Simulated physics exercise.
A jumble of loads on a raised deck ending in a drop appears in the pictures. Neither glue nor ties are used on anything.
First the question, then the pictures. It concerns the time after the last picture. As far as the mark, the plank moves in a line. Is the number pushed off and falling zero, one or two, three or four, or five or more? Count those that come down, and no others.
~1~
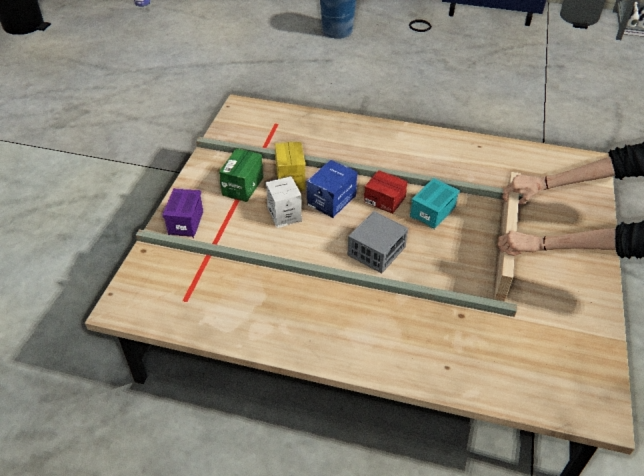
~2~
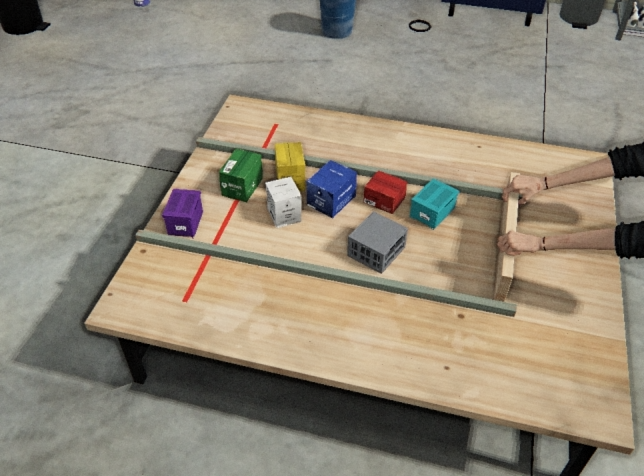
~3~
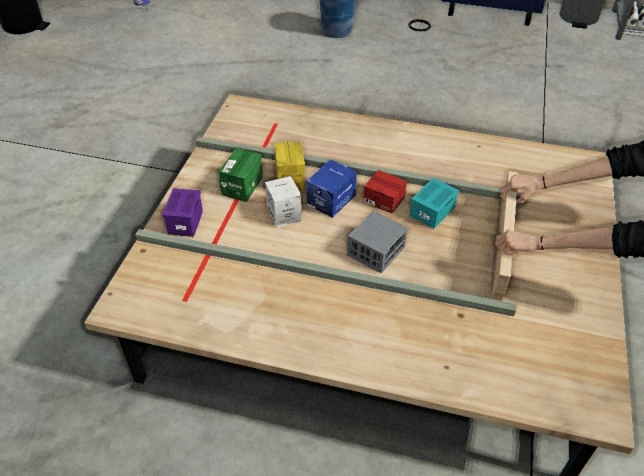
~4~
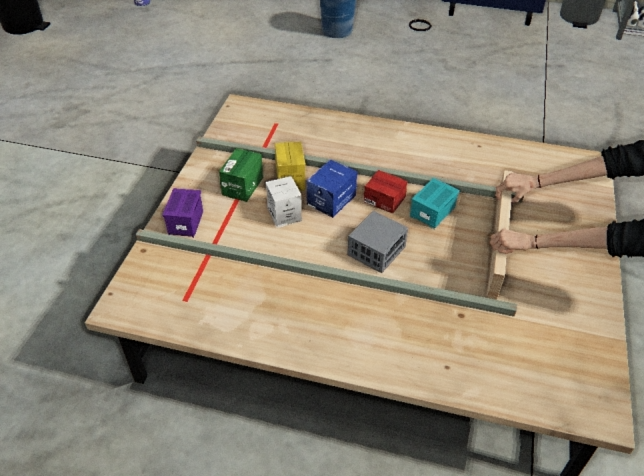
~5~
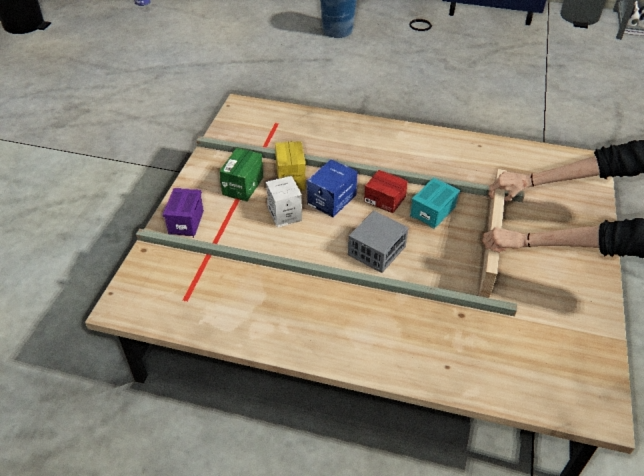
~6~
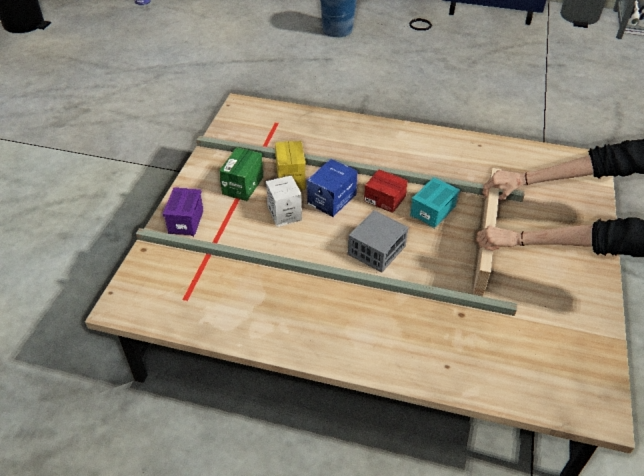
It is three or four.
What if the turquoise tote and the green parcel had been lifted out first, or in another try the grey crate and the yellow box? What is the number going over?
In order, the numbers are 1 and 2.
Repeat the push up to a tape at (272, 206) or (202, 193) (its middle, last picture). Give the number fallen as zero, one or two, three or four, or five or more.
1 or 2; more than four.
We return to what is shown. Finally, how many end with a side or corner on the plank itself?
It touches 2.
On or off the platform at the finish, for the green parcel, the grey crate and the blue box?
Going one by one: The green parcel ends up off, the grey crate stays aboard, and the blue box ends up off.
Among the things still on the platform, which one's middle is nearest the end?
It's the yellow box that ends nearest.
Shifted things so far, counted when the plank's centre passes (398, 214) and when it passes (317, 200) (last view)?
That makes 4 at the first spot and 7 at the second.
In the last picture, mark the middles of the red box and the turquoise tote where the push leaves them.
Final positions: Near (203, 168); near (232, 171).
A little later, none off yet; purple tote at rest near (184, 212); green parcel at rest near (242, 174); yellow box at rest near (290, 166).
Next, none off yet; purple tote at rest near (184, 212); green parcel shifted a little near (219, 171); yellow box shifted about its own width near (251, 155).
Later still, none off yet; purple tote at rest near (184, 212); green parcel shifted well along near (177, 170); yellow box shifted well along near (217, 151).
When it is over, the number that fall off is three or four; down, blue box, green parcel and purple tote.
